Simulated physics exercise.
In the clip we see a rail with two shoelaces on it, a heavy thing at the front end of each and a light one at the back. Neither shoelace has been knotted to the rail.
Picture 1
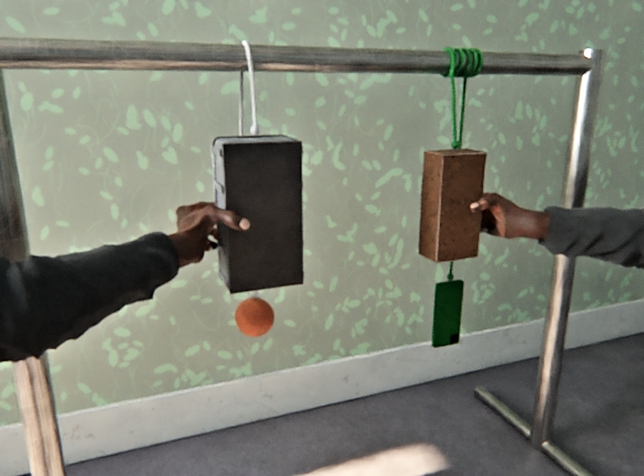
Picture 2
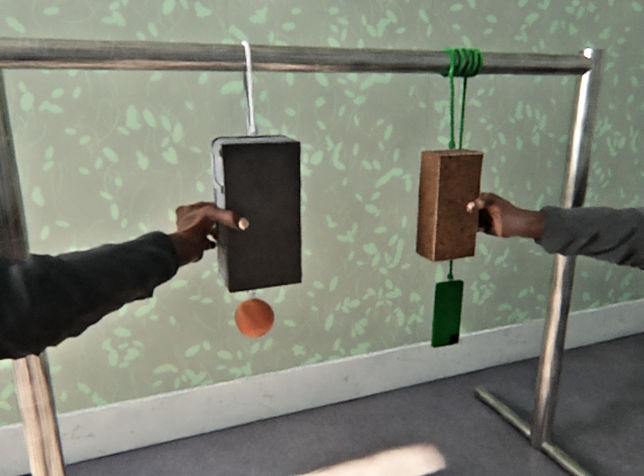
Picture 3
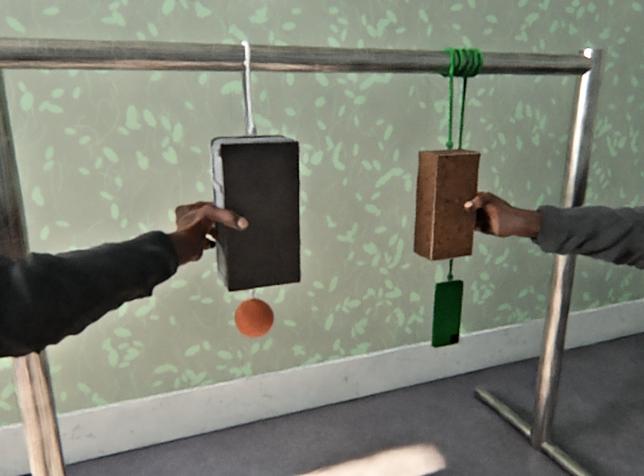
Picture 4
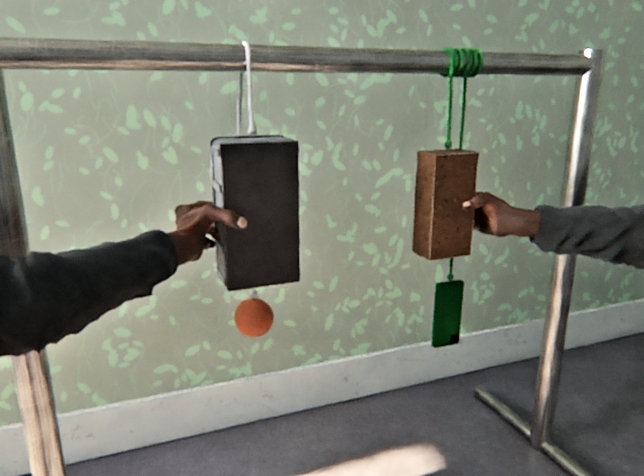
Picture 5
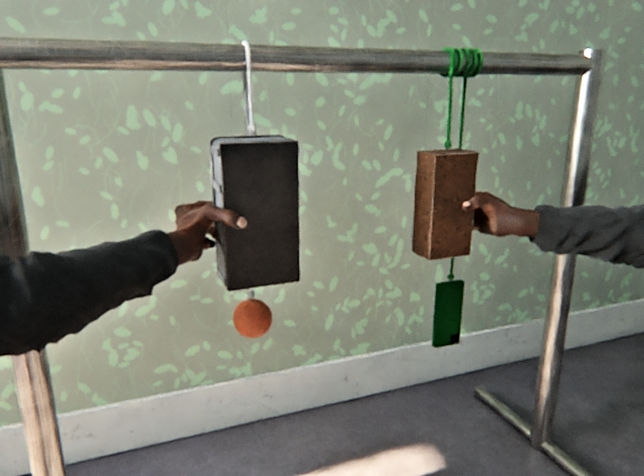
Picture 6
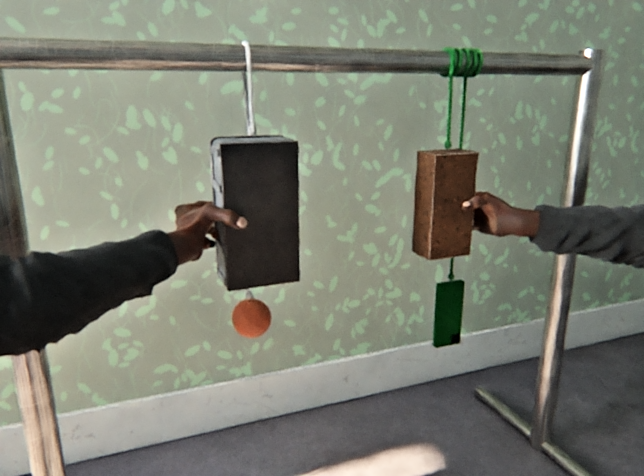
Against a green leafy wall, two hands held a dark case with an orange ball below and a brown brick with a green rectangle below, both on cords from a rail, barely moving.
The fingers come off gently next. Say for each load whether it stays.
As I see it, the grey case moves down. The brick remains hanging.
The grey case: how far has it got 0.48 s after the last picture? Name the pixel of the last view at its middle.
I'd place it close to (263, 454).
Then, 0.48 s later than the last view, grey case on the floor near (263, 454); brick in the air near (446, 192).
Then, 0.92 s later than the last view, grey case on the floor; brick in the air near (446, 193).
Finally, grey case on the floor; brick in the air near (445, 191). The grey case runs down to the floor and the brick is held.
